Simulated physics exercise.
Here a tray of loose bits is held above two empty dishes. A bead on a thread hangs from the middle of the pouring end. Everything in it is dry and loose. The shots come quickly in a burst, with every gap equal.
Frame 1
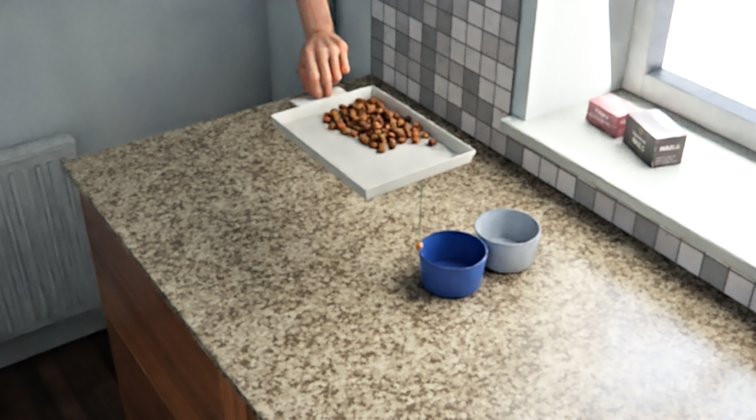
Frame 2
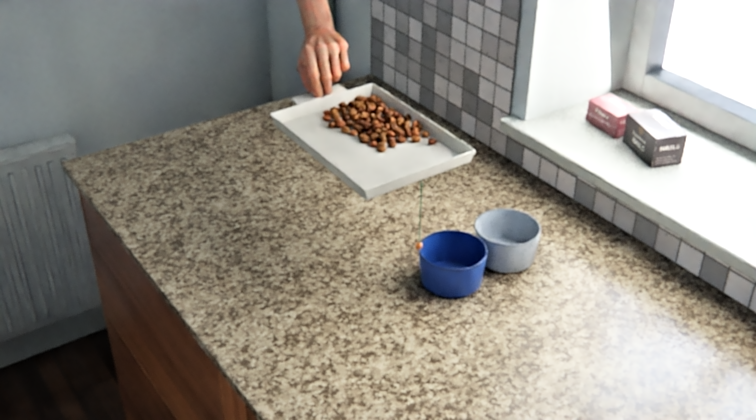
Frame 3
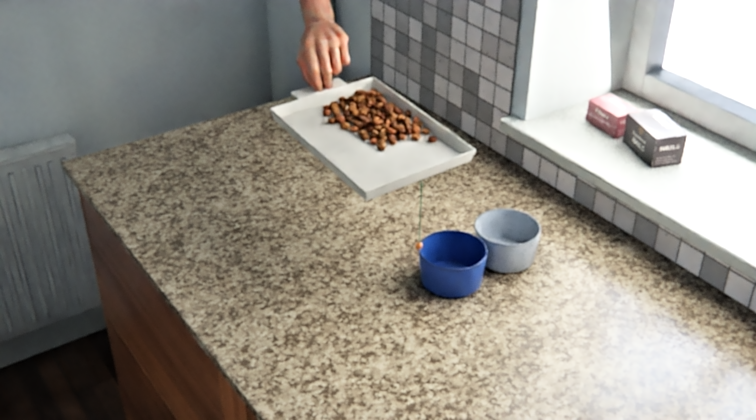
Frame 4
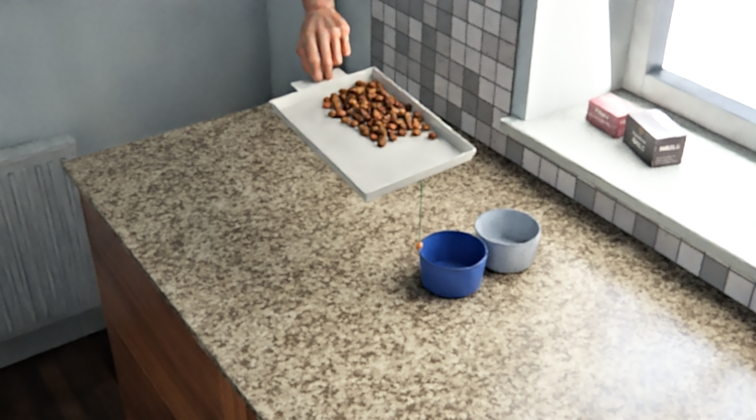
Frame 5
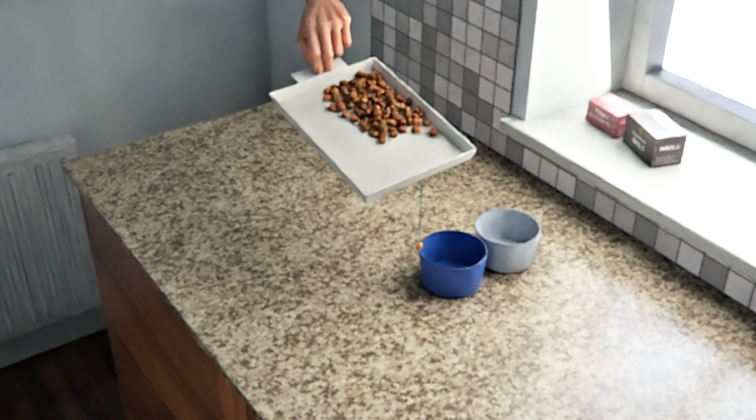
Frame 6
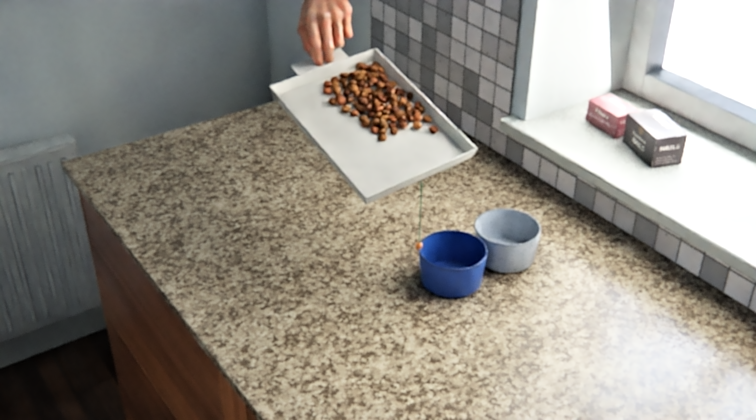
A white tray heaped with small brown bits is held over a speckled beige countertop, seen from above at an angle by a still camera. Below its near end, a thread hangs beside a dark blue dish with a pale grey-blue one behind it, and two small boxes sit on the windowsill at right. The hand gradually raises the tray's far end, tilting it toward the dishes and slightly down at its left corner, while the bits stay heaped.
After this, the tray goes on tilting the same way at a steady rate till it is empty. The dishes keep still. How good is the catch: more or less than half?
Caught: Below half.
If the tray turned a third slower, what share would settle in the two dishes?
Estimate: Some 0 %.
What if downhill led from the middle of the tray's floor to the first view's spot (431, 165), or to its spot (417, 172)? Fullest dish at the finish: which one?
So, first the left-side one, then the left-side one.
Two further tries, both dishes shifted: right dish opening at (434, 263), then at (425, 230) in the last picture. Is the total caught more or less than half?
Held in all, by try: A larger portion, then a smaller portion.
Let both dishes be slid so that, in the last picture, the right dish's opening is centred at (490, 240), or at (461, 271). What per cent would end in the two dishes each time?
It comes to roughly 30 per cent in one try and roughly 60 per cent in the next.
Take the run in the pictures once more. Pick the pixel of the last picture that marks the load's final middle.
Last view, centre at rest - approx. (403, 324).
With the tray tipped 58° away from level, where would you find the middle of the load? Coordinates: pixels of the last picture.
Near the pixel (398, 177).
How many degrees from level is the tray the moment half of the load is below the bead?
About 95 degrees.
Soon after the last picture, tray tipped steeply; nearly all on the tray; a small part in the air.
A little later, tray tipped right over; about half on the tray; a stray few in the left dish; about half outside both; a small part in the air.
Later still, tray tipped past a quarter turn; a stray few in the left dish; nearly all outside both.
At rest, tray tipped past a quarter turn; a stray few in the left dish; none in the right dish; nearly all outside both.
